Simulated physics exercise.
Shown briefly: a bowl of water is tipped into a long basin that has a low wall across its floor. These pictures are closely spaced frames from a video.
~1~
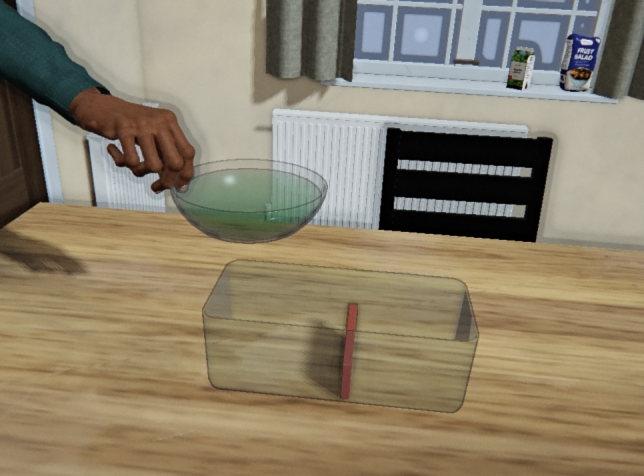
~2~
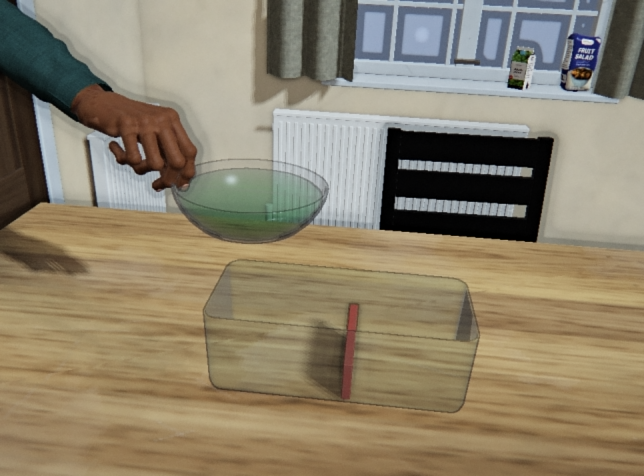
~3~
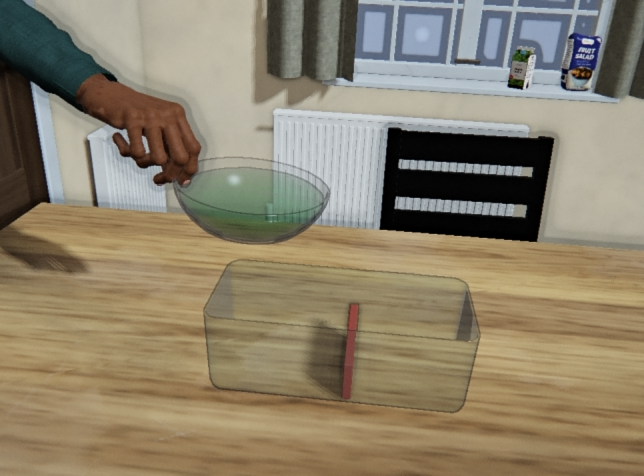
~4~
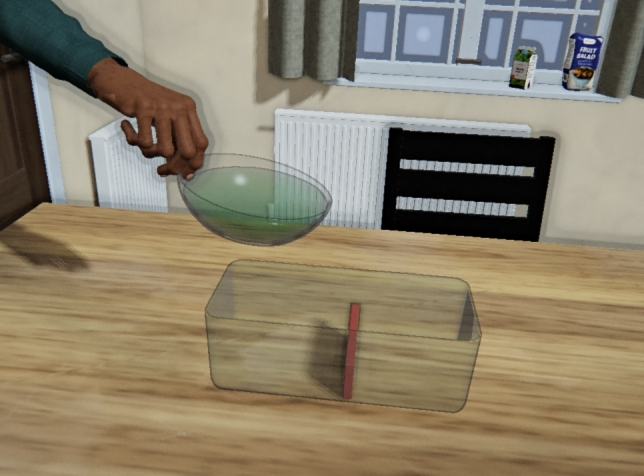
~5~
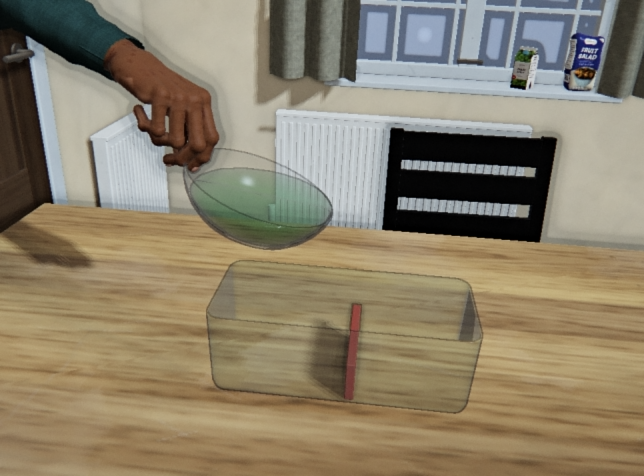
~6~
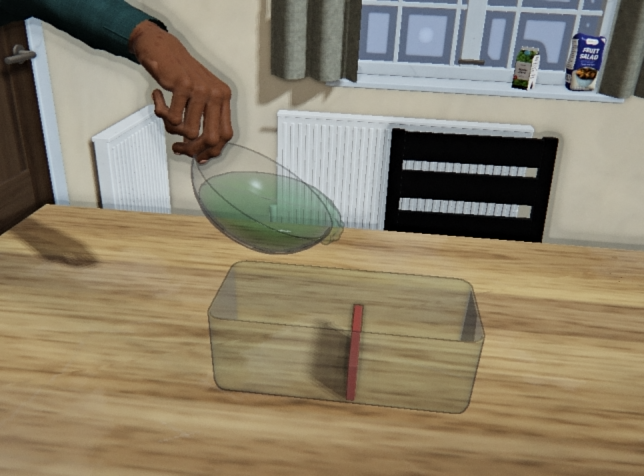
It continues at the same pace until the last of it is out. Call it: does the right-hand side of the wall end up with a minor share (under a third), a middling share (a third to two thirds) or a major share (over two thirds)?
The right side gets a middling share.
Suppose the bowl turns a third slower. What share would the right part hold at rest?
It comes to some 60 per cent.
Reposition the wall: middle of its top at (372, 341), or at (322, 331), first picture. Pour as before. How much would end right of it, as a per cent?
Respectively 25 and 80 per cent, approximately.
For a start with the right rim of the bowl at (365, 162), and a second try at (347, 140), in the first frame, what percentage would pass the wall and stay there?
Close to 70 in a hundred, and close to 75 in a hundred.
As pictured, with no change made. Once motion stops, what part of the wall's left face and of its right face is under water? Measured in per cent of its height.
On the left roughly 30, on the right roughly 40.
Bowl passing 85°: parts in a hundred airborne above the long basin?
Something like 25 per cent of it.
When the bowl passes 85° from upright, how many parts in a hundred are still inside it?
Some 5 per cent has not yet come out.
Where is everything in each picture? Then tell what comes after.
In the first frame, it leans 0°; its right rim is at (326, 190); the water meets the walls at (180, 184) and (323, 195); the long basin's rim runs from (216, 286) to (472, 309); the wall's top is at (350, 333).
In the second frame, it leans 1°; its right rim is at (327, 192); the water meets the walls at (181, 183) and (324, 196).
In the third frame, it leans 5°; its right rim is at (329, 197); the water meets the walls at (183, 181) and (325, 199).
In the fourth frame, it leans 11°; its right rim is at (331, 205); the water meets the walls at (187, 178) and (329, 202).
In the fifth frame, it leans 20°; its right rim is at (332, 216); the water meets the walls at (193, 177) and (328, 210); 2 per cent is over the edge.
In the sixth frame, it leans 29°; its right rim is at (331, 229); the water meets the walls at (202, 181) and (313, 211); 10 per cent is over the edge.
A moment on, the bowl is tipped on its side and 6 per cent is still to pour, 20 is left of the wall and 49 right of it.
Next, the bowl is tipped on its side and 0 per cent is still to pour, 39 is left of the wall and 41 right of it.
Then the bowl is tipped on its side and 0 per cent is still to pour, 43 is left of the wall and 50 right of it.
Later the bowl is tipped on its side and 0 per cent is still to pour, 44 is left of the wall and 49 right of it.
Finally, 44 per cent lies left of the wall, 49 right of it and 7 outside.
